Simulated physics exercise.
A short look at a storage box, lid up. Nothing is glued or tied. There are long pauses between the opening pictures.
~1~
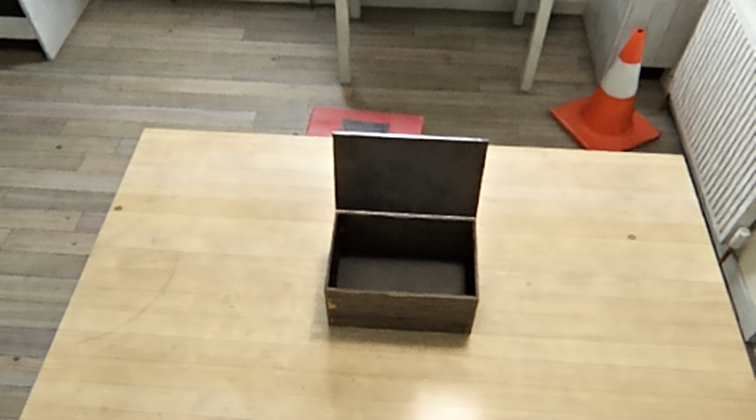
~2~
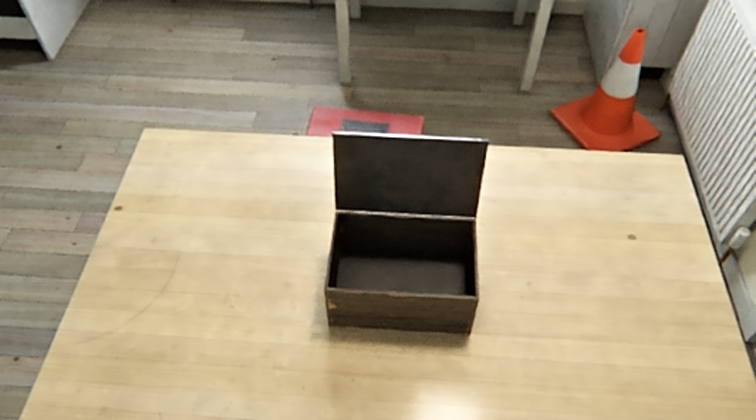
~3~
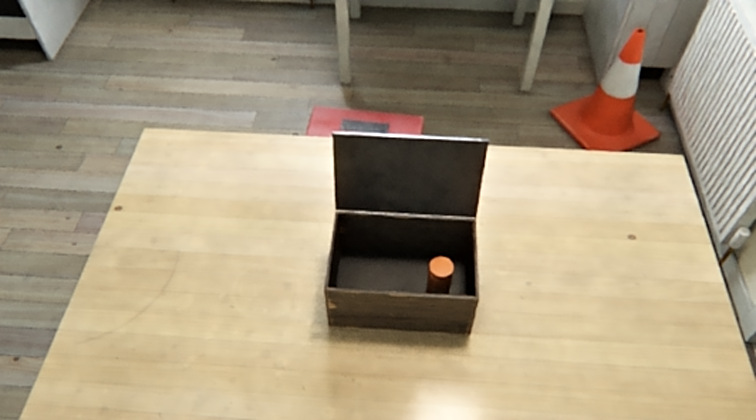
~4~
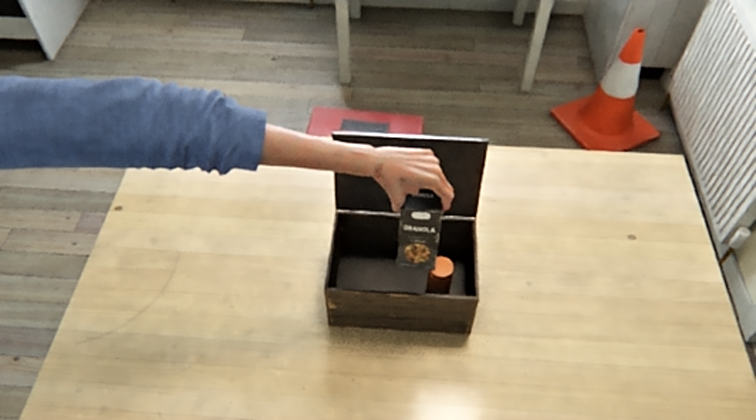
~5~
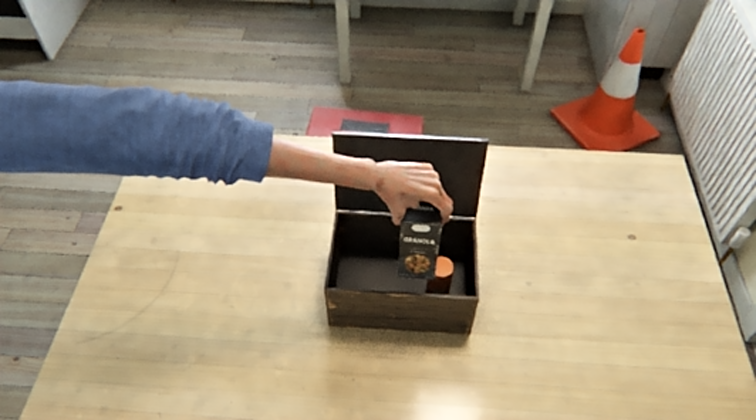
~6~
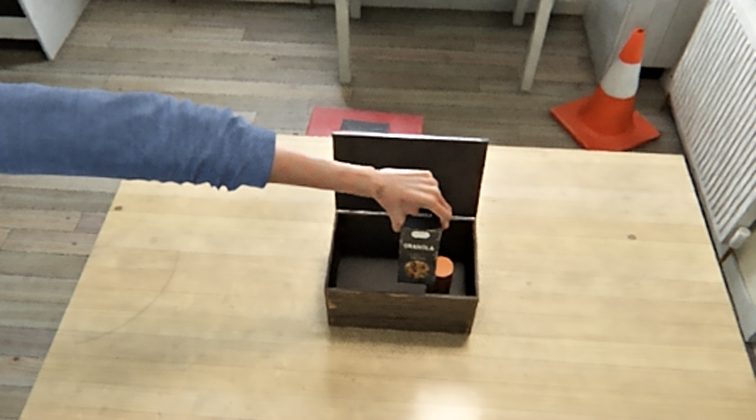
An orange shaker appears in the right side of an open, empty dark box on a wooden table. Then an arm in a blue sleeve reaches in from the left, holding a black carton over the box beside the shaker. The hand lowers the carton slightly into the box, still gripping its top.
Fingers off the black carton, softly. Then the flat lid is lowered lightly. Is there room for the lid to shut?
As it turns out, it closes.
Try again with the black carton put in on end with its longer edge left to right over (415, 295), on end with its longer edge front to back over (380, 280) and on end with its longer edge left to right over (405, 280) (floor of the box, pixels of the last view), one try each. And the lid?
First, it closes; second, it will not close; third, it is held up.
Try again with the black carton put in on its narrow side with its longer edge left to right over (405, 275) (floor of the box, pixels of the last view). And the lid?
Then it sits on the rim.
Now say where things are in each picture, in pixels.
In the first picture, the last thing is not in view yet.
In the second picture, the last thing is not in view yet.
In the third picture, the last thing is not in view yet; orange shaker (439, 281).
In the fourth picture, on its way; black carton (420, 231); orange shaker (439, 281).
In the fifth picture, on its way; black carton (420, 242); orange shaker (439, 281).
In the sixth picture, put in, still held; black carton (419, 248); orange shaker (439, 281).
Then, 0.40 s past the last view, black carton rocked 59° from its first pose near (380, 281).
Then, 1.10 s past the last view, lid starting down; black carton on its side near (385, 290).
Then, 1.70 s past the last view, lid 53° above the rim; black carton on its side near (385, 290).
Then, 2.20 s past the last view, lid 14° above the rim; black carton on its side near (385, 290).
Finally, lid shut; down or leaning hard in the box, black carton; orange shaker still in place. Final places as the last picture's camera would see them, black carton near (385, 291).
